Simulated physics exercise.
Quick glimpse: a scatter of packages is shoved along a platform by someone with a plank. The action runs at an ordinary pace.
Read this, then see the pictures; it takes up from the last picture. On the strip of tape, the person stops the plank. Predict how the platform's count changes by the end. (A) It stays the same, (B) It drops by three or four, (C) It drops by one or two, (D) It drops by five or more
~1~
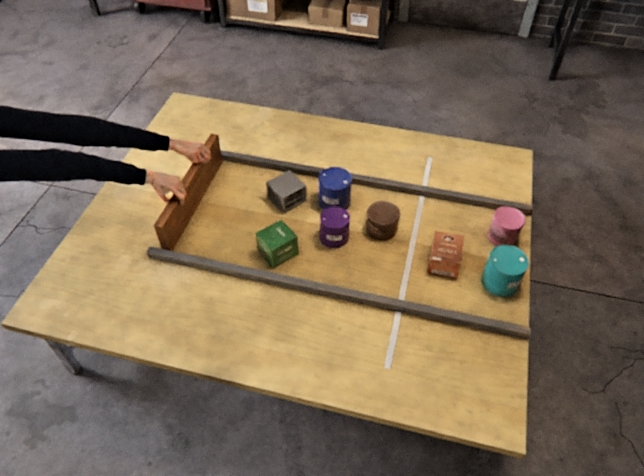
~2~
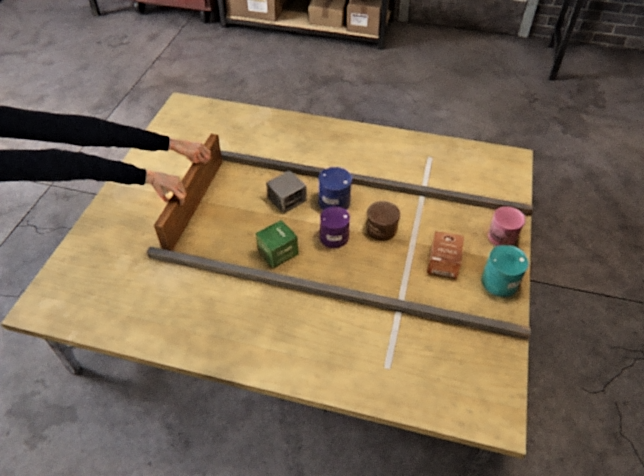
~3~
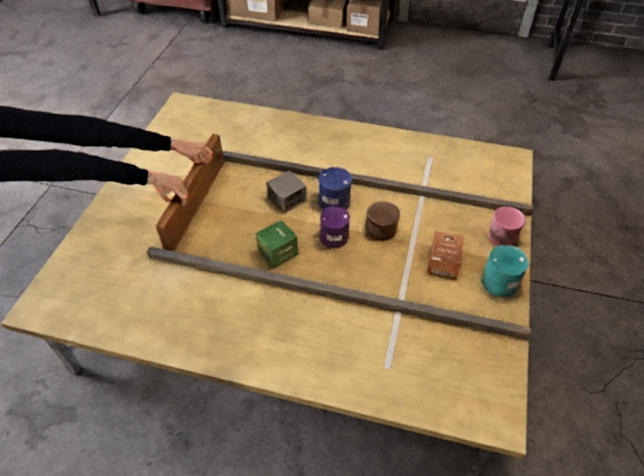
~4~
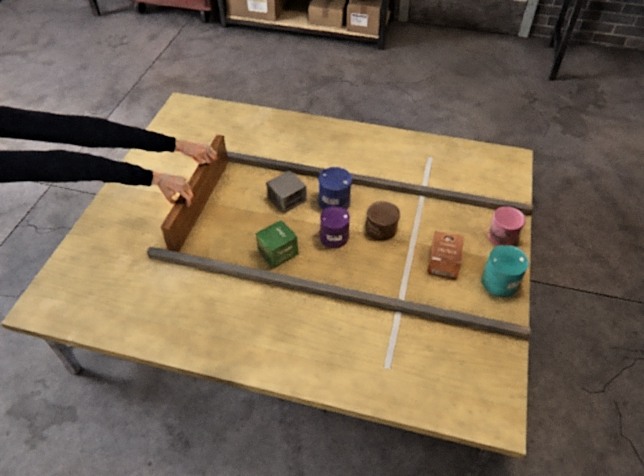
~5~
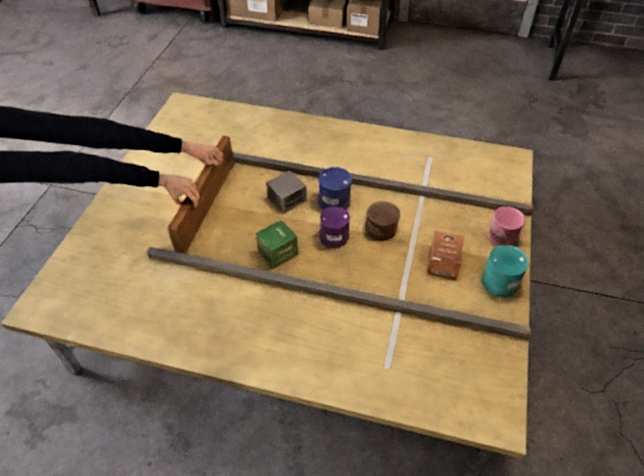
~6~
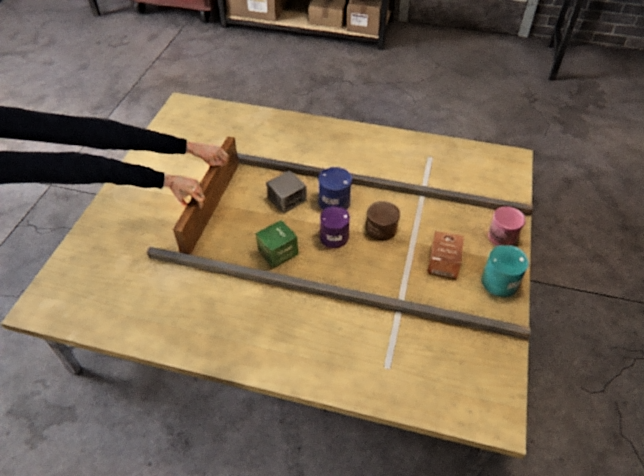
Answer: A.
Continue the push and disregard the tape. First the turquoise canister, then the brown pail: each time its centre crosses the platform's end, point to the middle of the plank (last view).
Middle: Roughly (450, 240); roughly (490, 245).
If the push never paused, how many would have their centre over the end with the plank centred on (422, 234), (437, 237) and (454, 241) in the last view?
0; 0; 1.
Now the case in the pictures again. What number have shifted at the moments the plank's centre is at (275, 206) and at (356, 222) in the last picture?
Tally at point one: 3; at point two: 5.
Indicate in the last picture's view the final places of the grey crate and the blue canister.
You'll find the grey crate at roughly (433, 215) and the blue canister at roughly (467, 208).
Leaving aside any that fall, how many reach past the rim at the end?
It comes to 0.
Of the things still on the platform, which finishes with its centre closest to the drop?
The turquoise canister finishes nearest.
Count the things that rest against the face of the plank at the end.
The count in contact is 3.
Soon after, none off yet; turquoise canister at rest near (504, 271); pink pail at rest near (506, 227); orange box at rest near (446, 254).
In the end, the number that fall off is zero.
